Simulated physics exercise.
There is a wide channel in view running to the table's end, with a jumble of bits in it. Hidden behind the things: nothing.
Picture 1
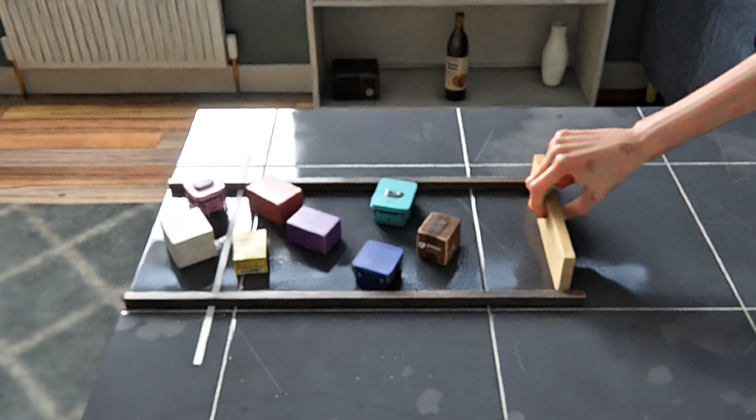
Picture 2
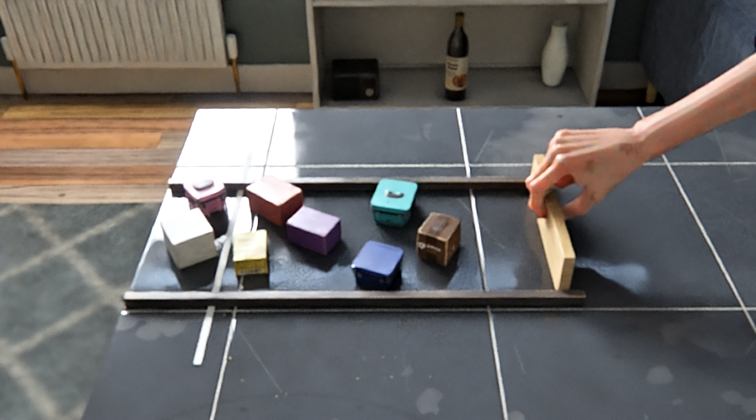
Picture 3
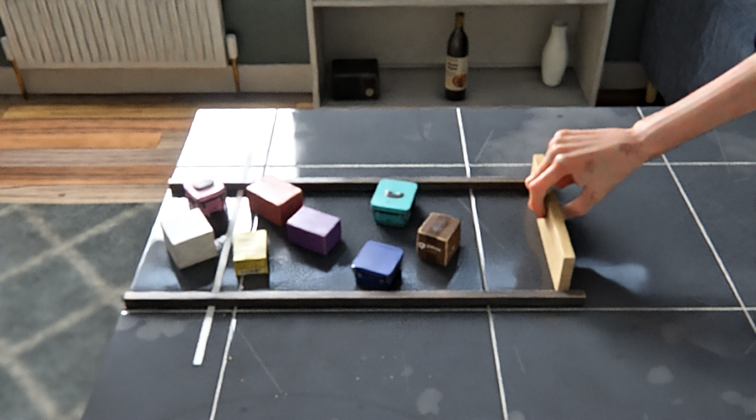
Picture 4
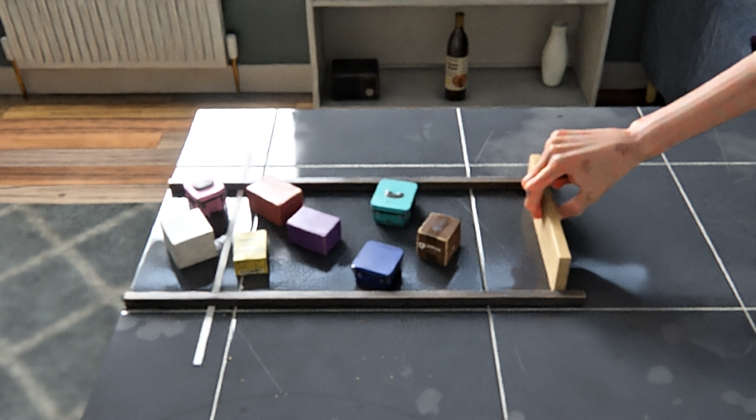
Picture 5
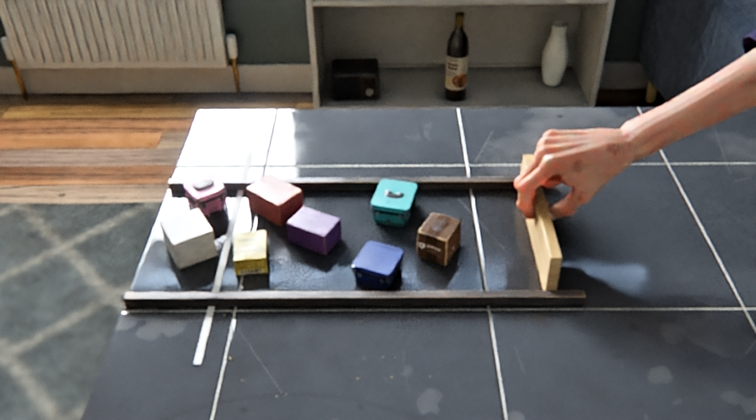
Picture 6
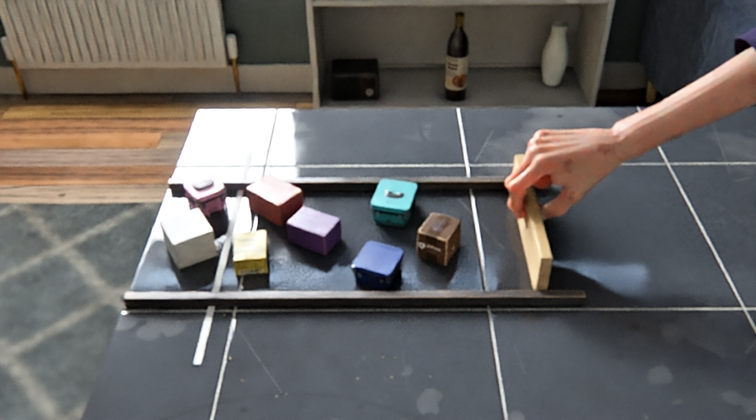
A hand slides a wooden board slightly left along a channel holding several colourful blocks.
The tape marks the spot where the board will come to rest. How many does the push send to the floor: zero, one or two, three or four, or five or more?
Ha, one or two come down.
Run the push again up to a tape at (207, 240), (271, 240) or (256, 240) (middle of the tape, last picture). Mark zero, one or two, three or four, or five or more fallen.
One to two; not one; none at all.
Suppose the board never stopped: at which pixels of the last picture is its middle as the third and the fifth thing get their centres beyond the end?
The first puts it near (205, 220), the next near (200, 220).
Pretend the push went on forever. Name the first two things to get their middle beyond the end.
It would be the white block and after it the pink case.
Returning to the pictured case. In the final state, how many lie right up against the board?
Count recorded: 3.
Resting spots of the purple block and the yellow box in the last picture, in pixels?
First (174, 230), then (164, 265).
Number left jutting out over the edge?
0.
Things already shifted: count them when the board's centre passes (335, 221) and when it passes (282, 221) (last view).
At the first spot 6, then 8.
Soon after, none off yet; white block at rest near (189, 238); pink case at rest near (206, 196); yellow box at rest near (251, 253).
In the end, the number that fall off is one or two; gone, pink case and white block.
